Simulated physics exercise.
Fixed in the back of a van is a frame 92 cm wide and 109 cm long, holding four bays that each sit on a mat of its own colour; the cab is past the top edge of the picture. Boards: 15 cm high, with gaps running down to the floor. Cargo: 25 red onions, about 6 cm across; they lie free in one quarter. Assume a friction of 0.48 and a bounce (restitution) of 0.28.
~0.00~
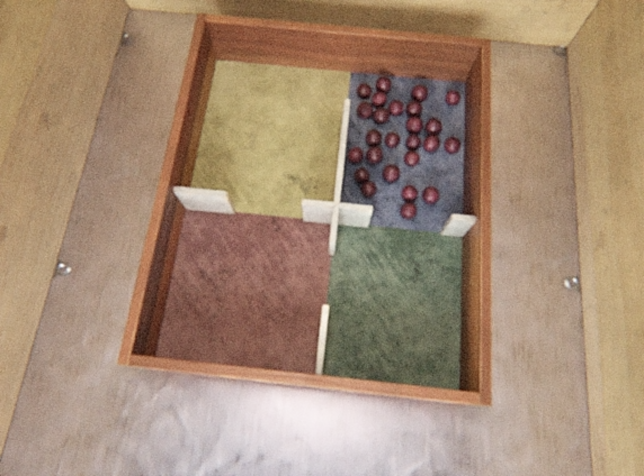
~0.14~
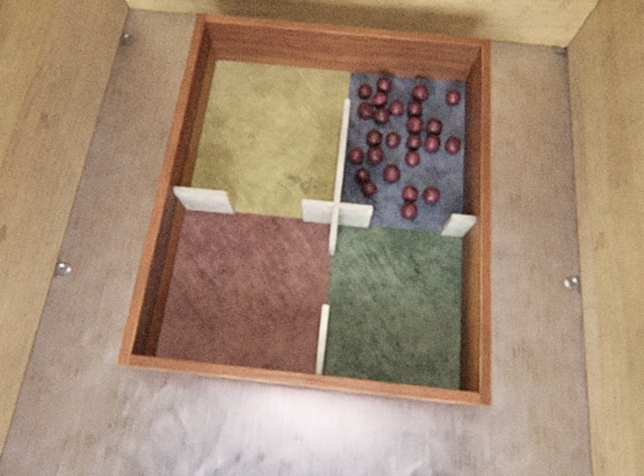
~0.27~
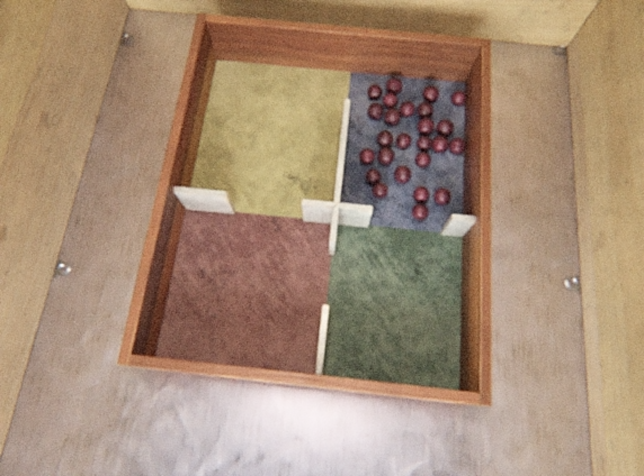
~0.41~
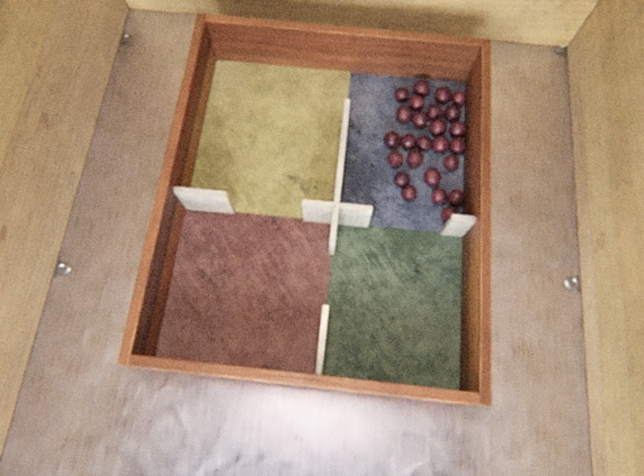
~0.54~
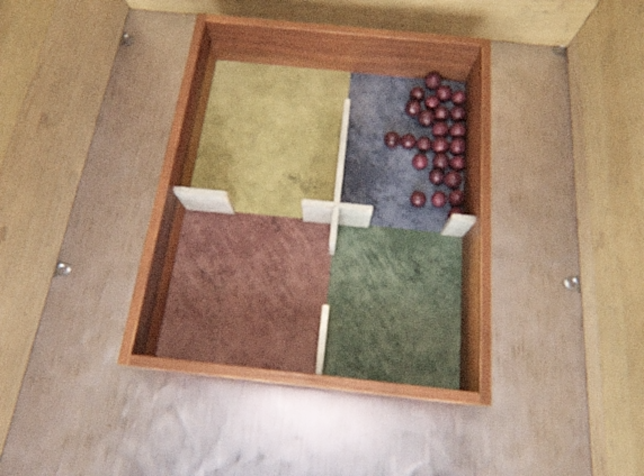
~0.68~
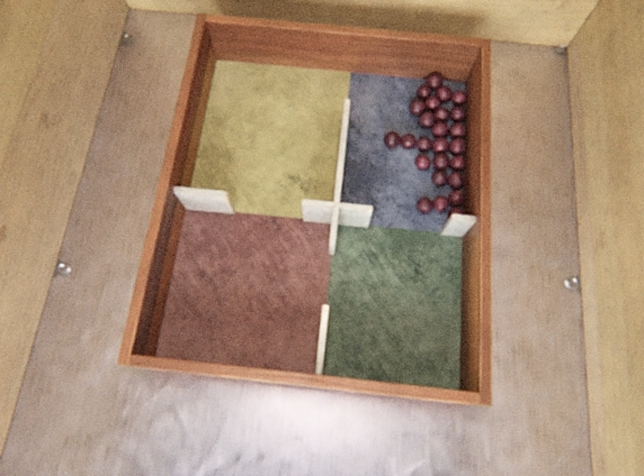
Wooden tray with four coloured bays, its dark red onions sliding rightward across the blue bay and bunching along the right wall.
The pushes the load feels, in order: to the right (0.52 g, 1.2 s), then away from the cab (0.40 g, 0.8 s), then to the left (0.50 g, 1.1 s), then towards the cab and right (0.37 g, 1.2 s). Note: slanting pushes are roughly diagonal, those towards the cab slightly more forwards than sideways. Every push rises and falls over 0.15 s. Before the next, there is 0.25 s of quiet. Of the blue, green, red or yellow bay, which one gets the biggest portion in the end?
Blue.
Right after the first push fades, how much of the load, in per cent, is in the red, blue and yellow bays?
Per cent by bay - red: 0, blue: 100, yellow: 0.
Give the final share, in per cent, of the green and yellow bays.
Roughly green 20 %, yellow 20 %.
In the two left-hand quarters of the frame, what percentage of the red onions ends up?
Share: About 20 in a hundred.
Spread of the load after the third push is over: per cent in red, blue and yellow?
The load sits as red 20 per cent, blue 20 per cent and yellow 10 per cent.
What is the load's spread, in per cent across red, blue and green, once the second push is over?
Reading then: Red 0 %, blue 30 %, green 70 %.
After push 1 (1.44 s), 25 in the blue bay.
After push 2 (2.49 s), 8 in the blue bay and 17 in the green bay.
After push 3 (3.84 s), 6 in the red bay, 6 in the blue bay, 11 in the green bay and 2 in the yellow bay.
After push 4 (5.29 s), 14 in the blue bay, 5 in the green bay and 6 in the yellow bay.
When it is over (at 6.32 s), 14 in the blue bay, 5 in the green bay and 6 in the yellow bay.
